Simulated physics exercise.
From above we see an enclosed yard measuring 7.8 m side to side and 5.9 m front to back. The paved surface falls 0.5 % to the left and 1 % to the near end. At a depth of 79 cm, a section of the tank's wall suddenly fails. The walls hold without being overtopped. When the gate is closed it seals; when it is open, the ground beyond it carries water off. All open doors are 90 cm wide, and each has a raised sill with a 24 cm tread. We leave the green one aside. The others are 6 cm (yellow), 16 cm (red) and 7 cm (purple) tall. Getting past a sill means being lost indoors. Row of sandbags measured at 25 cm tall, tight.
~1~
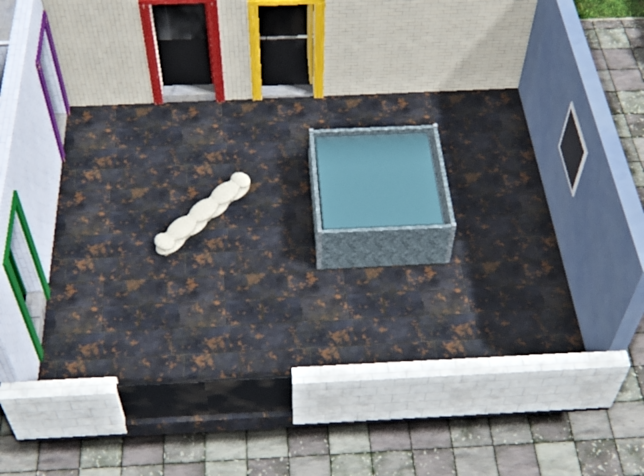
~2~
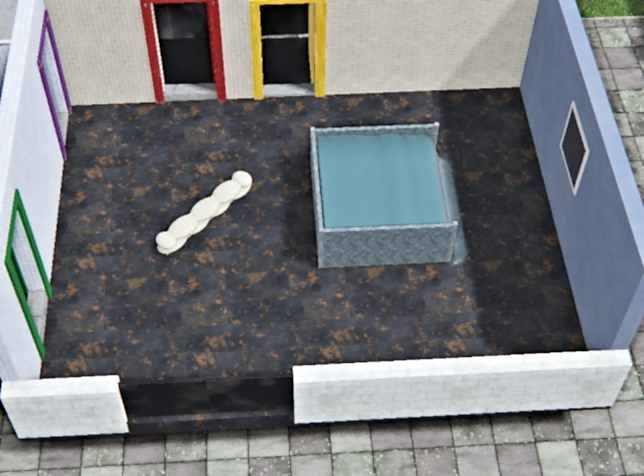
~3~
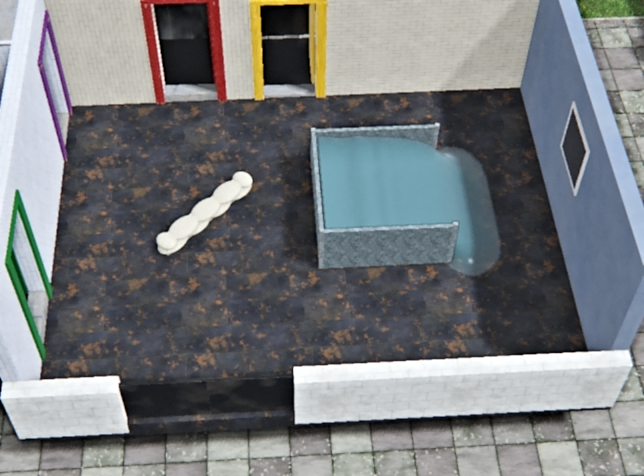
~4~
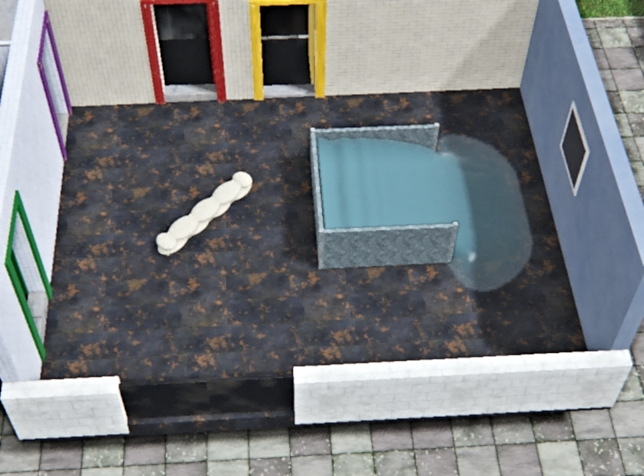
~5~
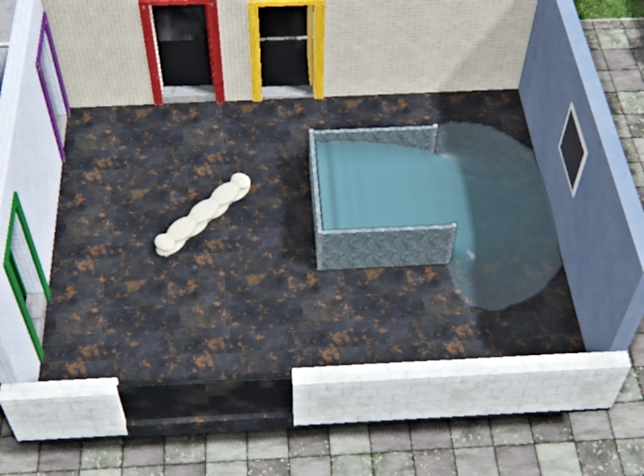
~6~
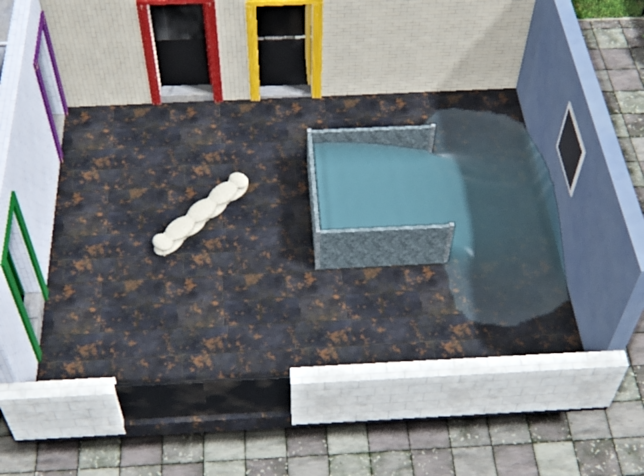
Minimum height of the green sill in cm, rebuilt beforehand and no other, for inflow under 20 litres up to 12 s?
11.5 cm.
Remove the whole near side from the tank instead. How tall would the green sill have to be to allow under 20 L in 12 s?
Then it needs around 17 cm.
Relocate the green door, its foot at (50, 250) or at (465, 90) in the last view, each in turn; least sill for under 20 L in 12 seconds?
Around 11.0 and 29 cm respectively.
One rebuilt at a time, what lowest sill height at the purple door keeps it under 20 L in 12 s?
Roughly 10.0 cm at purple.
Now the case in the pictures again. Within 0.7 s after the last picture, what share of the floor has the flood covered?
About 20 per cent.
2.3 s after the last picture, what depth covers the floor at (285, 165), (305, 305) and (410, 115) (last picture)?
Depths of roughly 2 cm, 0 cm and 12 cm, in that order.
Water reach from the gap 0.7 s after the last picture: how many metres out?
Close to 3.6 metres, I'd say.
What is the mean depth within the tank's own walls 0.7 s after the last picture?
About 35 cm.
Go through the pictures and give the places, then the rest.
In the first frame, still water, 79 cm deep, in the tank at (380, 180); the green door at (29, 286) is dry.
In the second frame, water pours out at (439, 199) and has run 0.3 m, to (462, 254); about 6 cm deep outside, 79 cm at the back.
In the third frame, the front is at (495, 243), 0.8 m from the gap at (440, 201); 1.6 m2 of floor is wet, 78 cm left at the back.
In the fourth frame, water pours out at (439, 202) and has run 1.3 m, to (527, 245); about 11 cm deep outside, 73 cm at the back.
In the fifth frame, the gap is at (438, 204), the front 1.8 m out at (533, 158); the back of the tank holds 67 cm.
In the sixth frame, the gap is at (436, 203), the front 1.9 m out at (567, 295); the back of the tank holds 67 cm; 6.1 m in a straight line remain to the green door at (27, 287).
Then, 0.7 s after the last picture water covers 20 % of the floor, deepest (53 cm) near (532, 205); it has not reached the green door.
Then, 2.3 s after the last picture water covers 45 % of the floor, deepest (36 cm) near (589, 383); it has not reached the green door.
Then, 11.3 s after the last picture water covers 95 % of the floor, deepest (14 cm) near (33, 415); 12 cm at the green door, 0 litres in over its 24 cm sill.
At the green door as built, the water peaked near 16 cm, 6.7 s after the last picture.
With a sill of 9.5 cm, 57 litres would have come in within the 12 s; with 13 cm, 6 litres. So under 20 litres takes about 11.5 cm.
